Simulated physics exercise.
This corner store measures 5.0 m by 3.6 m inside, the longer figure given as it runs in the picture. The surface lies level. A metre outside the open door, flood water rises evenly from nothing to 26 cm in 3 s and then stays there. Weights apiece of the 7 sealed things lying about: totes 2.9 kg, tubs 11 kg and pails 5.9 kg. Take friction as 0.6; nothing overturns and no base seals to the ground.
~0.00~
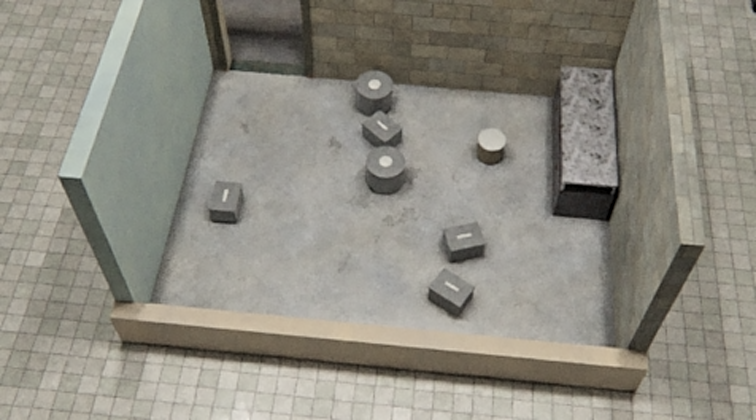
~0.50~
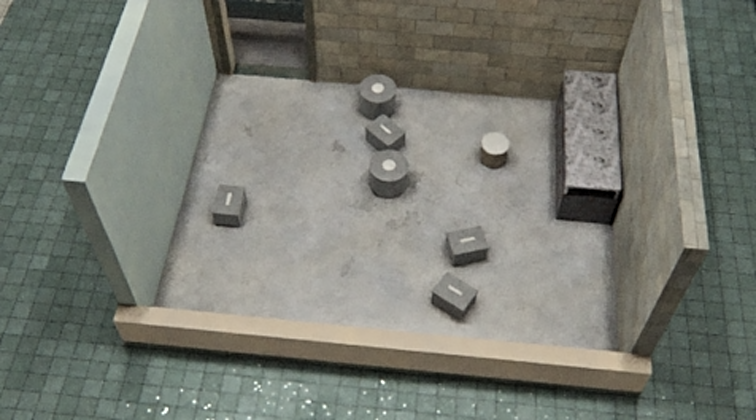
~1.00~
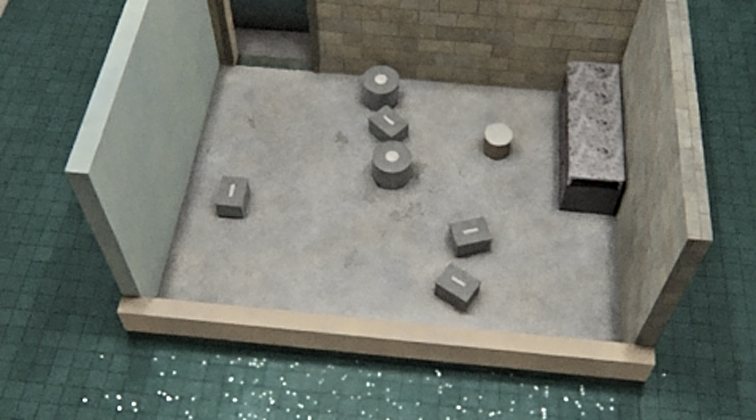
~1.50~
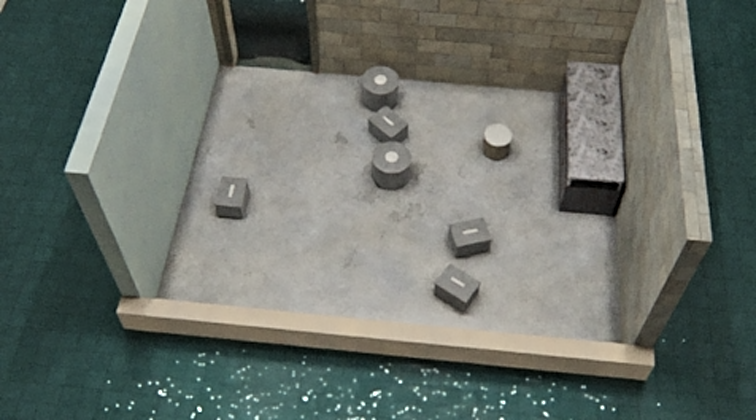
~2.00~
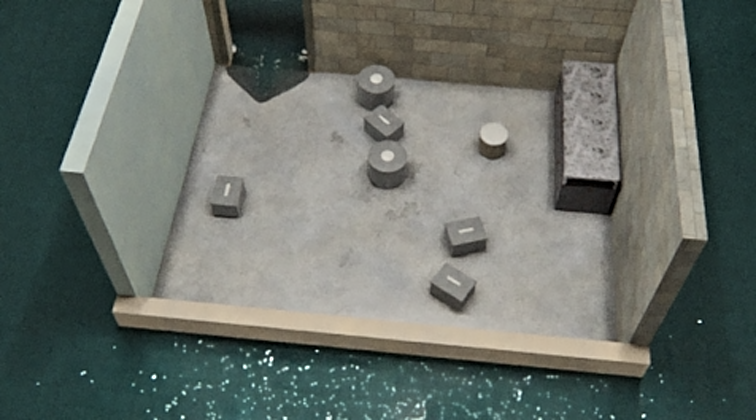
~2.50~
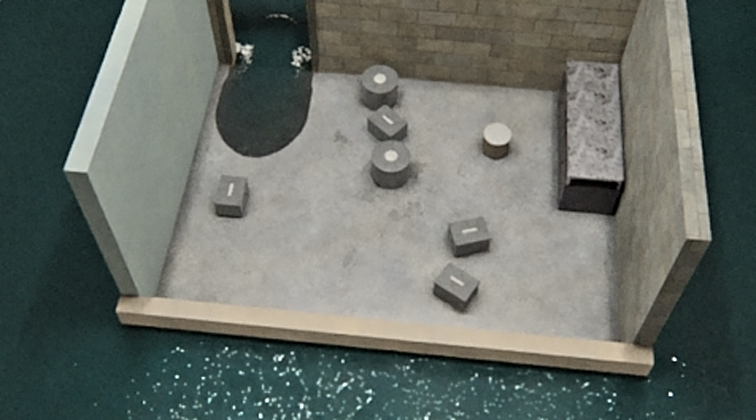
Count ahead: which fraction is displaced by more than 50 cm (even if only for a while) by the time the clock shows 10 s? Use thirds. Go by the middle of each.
Share: One to two thirds.
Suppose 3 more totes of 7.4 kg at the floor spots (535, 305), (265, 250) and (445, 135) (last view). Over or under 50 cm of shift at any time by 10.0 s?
In that order: Past it, over, under.
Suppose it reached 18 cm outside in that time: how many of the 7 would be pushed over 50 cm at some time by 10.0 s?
Then 3.
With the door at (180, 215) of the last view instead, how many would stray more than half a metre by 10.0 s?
Then 5.
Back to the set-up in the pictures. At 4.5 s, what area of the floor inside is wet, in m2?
Some 9.0 m2.
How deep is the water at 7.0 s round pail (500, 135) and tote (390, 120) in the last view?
About 1 and 2 cm.
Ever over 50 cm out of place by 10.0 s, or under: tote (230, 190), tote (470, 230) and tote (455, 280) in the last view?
In turn: Past it, more, over.
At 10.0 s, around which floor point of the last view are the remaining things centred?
At about (471, 155).
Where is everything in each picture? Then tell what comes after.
The first frame shows a tote at (382, 126) rests on the ground; a tote at (464, 236), on the bottom; water covers 0.0 m2; 0 of 7 have shifted.
The second frame shows a tote at (386, 130), on the bottom; a tote at (468, 240), on the bottom; 0.0 m2 under water; 0 of 7 have shifted.
The third frame shows a tote at (389, 121), on the bottom; a tote at (471, 231), on the bottom; 0.0 m2 under water; 0 of 7 have shifted.
The fourth frame shows a tote at (388, 121), on the bottom; a tote at (470, 232) rests on the ground; water covers 0.0 m2; 0 of 7 have shifted.
The fifth frame shows a tote at (384, 120), on the bottom; a tote at (466, 231) rests on the ground; water covers 0.3 m2; 0 of 7 have shifted.
The sixth frame shows a tote at (388, 120) rests on the ground; a tote at (470, 231), on the bottom; water covers 1.3 m2; 0 of 7 have shifted.
After 3.5 s 0 of 7 are over 50 cm from their spots; 0 afloat.
After 4.5 s 1 of 7 are over 50 cm from their spots; 1 afloat.
After 7.0 s 2 of 7 are over 50 cm from their spots; 1 afloat.
After 10.0 s 3 of 7 are over 50 cm from their spots, and 3 have been at some point; 3 afloat.
